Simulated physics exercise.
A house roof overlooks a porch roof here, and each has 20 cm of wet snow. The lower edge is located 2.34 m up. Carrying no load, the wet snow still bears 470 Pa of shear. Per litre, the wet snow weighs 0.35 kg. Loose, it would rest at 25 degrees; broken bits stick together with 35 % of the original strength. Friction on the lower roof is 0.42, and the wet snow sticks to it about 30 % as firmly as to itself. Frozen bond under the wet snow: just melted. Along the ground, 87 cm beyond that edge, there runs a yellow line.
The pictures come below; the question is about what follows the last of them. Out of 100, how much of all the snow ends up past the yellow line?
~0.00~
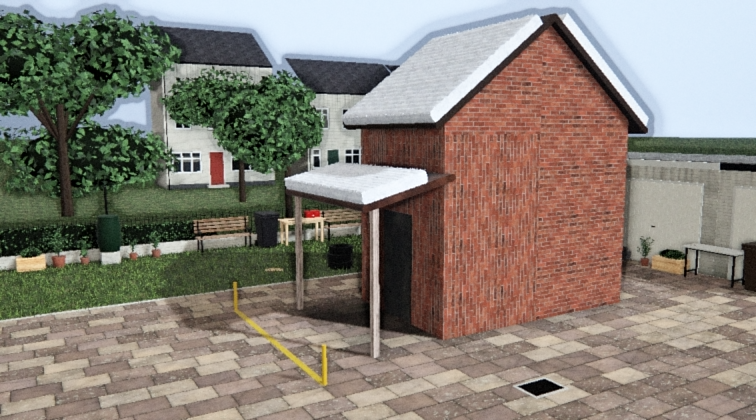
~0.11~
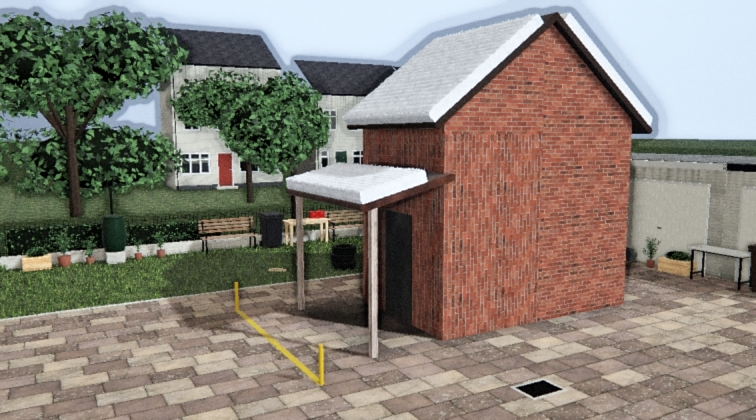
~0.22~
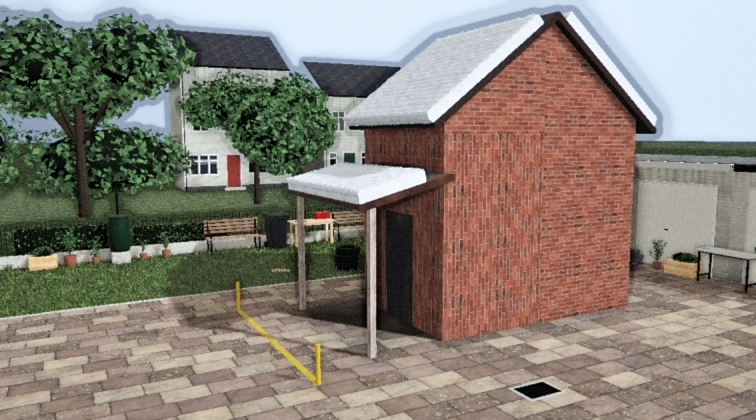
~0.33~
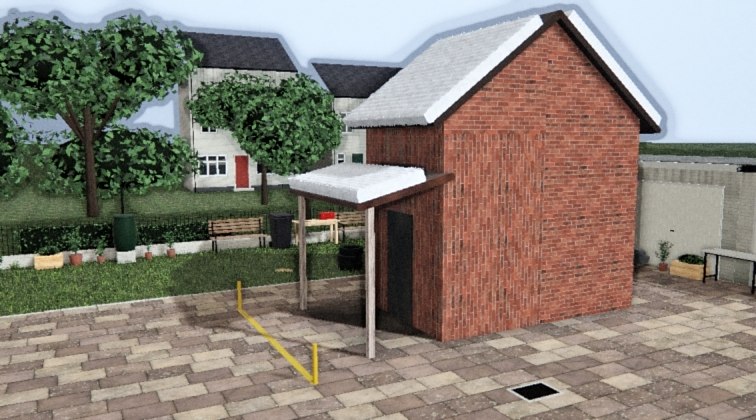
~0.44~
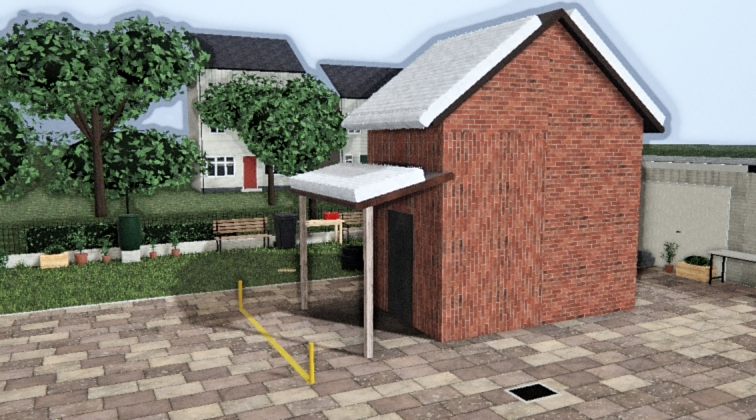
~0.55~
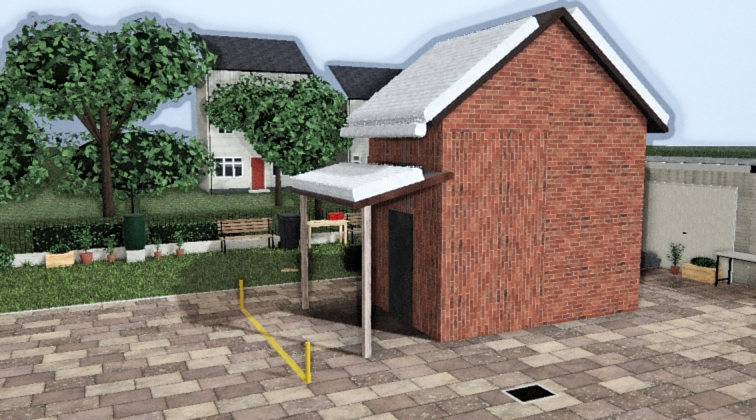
About 42 %.
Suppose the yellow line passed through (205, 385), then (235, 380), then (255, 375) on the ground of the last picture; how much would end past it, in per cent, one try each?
10 %, then 18 %, then 25 %.
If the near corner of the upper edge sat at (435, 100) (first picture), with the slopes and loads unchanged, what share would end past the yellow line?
In that case it would be around 55 percent.
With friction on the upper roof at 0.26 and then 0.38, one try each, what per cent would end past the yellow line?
Try 1: 65 %; try 2: 55 %.
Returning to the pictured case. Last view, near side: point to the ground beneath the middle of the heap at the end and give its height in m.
The heap centres close to (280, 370) and stands about 0.3 m tall.
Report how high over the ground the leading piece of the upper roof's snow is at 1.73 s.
2.6 m, roughly.
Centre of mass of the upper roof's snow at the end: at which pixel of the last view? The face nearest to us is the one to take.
(293, 321).
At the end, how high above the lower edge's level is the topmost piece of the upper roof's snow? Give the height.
About 0.6 m above the lower edge.
By 1.09 s, none is below the lower edge and 0 % is past the line.
By 1.73 s, none is below the lower edge and 0 % is past the line.
By 2.36 s, 40 % is below the lower edge and 12 % is past the line.
By 3.00 s, 62 % is below the lower edge and 41 % is past the line.
By 4.00 s, at the end, 68 % is below the lower edge and 42 % is past the line.
